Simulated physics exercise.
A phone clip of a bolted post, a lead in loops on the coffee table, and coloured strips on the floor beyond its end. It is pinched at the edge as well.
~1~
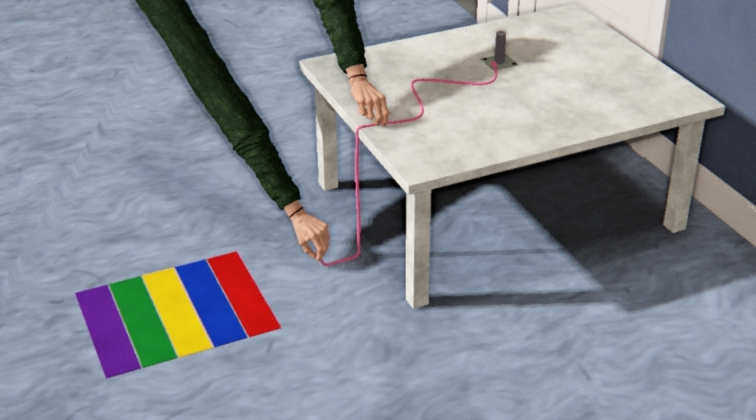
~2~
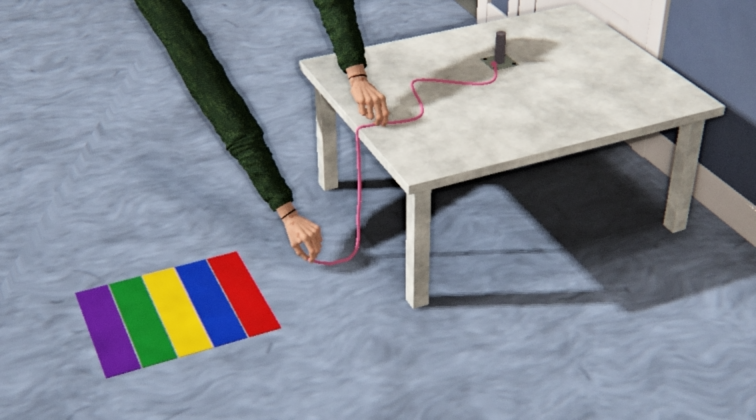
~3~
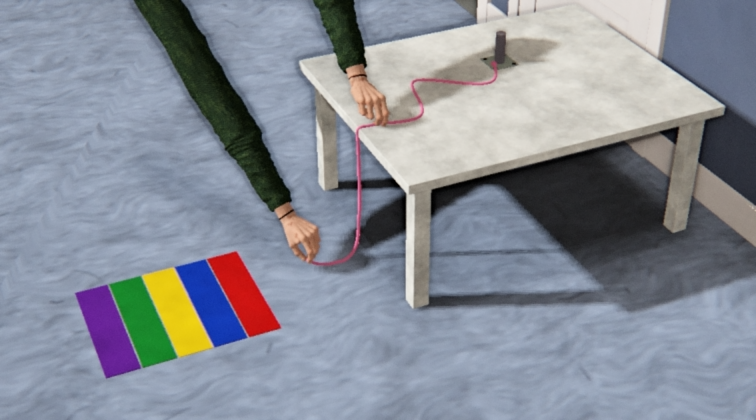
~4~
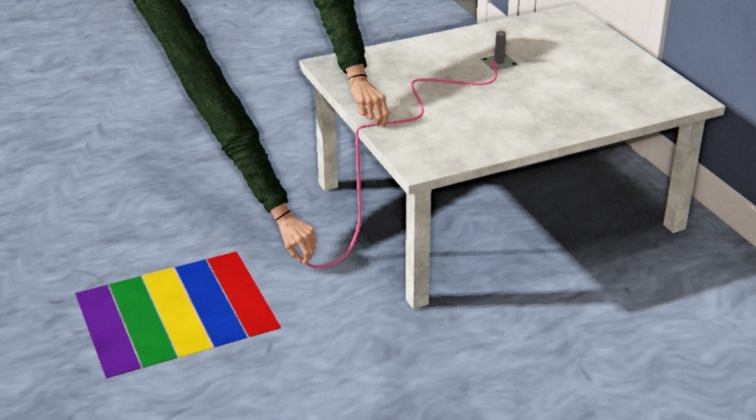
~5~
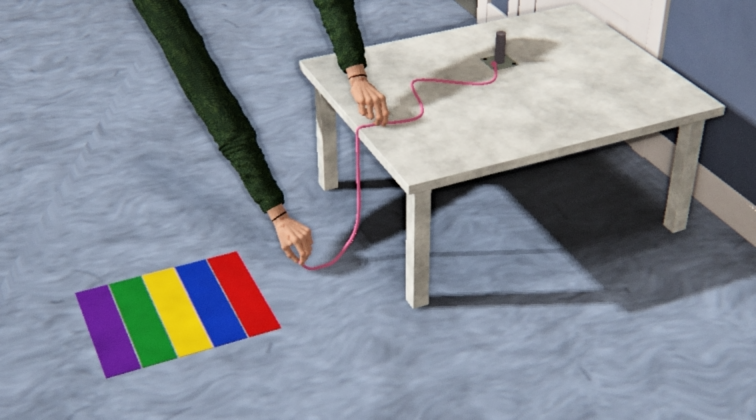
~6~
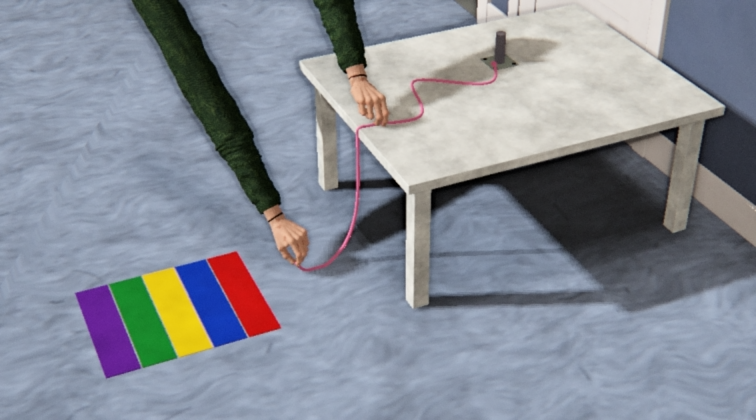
A person in dark green sleeves pinched a pink cord at the coffee table's edge with one hand, while the other drew its hanging end slightly left, near the coloured strips on the floor.
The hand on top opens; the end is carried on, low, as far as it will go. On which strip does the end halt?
The green one.
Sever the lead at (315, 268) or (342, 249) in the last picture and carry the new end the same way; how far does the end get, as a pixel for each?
The places are (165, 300) and (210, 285).
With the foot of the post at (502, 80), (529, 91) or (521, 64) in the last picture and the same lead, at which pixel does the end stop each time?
The places are (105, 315), (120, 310) and (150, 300).
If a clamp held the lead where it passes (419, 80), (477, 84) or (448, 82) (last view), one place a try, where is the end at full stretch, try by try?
Near (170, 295), (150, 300) and (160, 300).
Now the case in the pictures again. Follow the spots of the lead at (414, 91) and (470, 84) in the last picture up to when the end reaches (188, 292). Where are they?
About (376, 100), and the other about (440, 79).
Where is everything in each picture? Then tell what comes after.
In the first picture, end (317, 257); red (257, 318); blue (223, 327); yellow (189, 337); green (154, 347); purple (117, 357).
In the second picture, end (309, 259); lead through (495, 78) (433, 80) (422, 107) (370, 126) (360, 182) (358, 242).
In the third picture, end (307, 260).
In the fourth picture, end (303, 261); lead through (495, 78) (433, 80) (422, 107) (370, 126) (359, 183) (353, 243).
In the fifth picture, end (300, 262).
In the sixth picture, end (296, 263); lead through (495, 78) (433, 80) (422, 107) (370, 126) (358, 183) (345, 244).
Soon after, end near (188, 292); over yellow.
After that, end near (151, 301); over green.
At the stop, end near (129, 308); over green. It halts on the green strip.
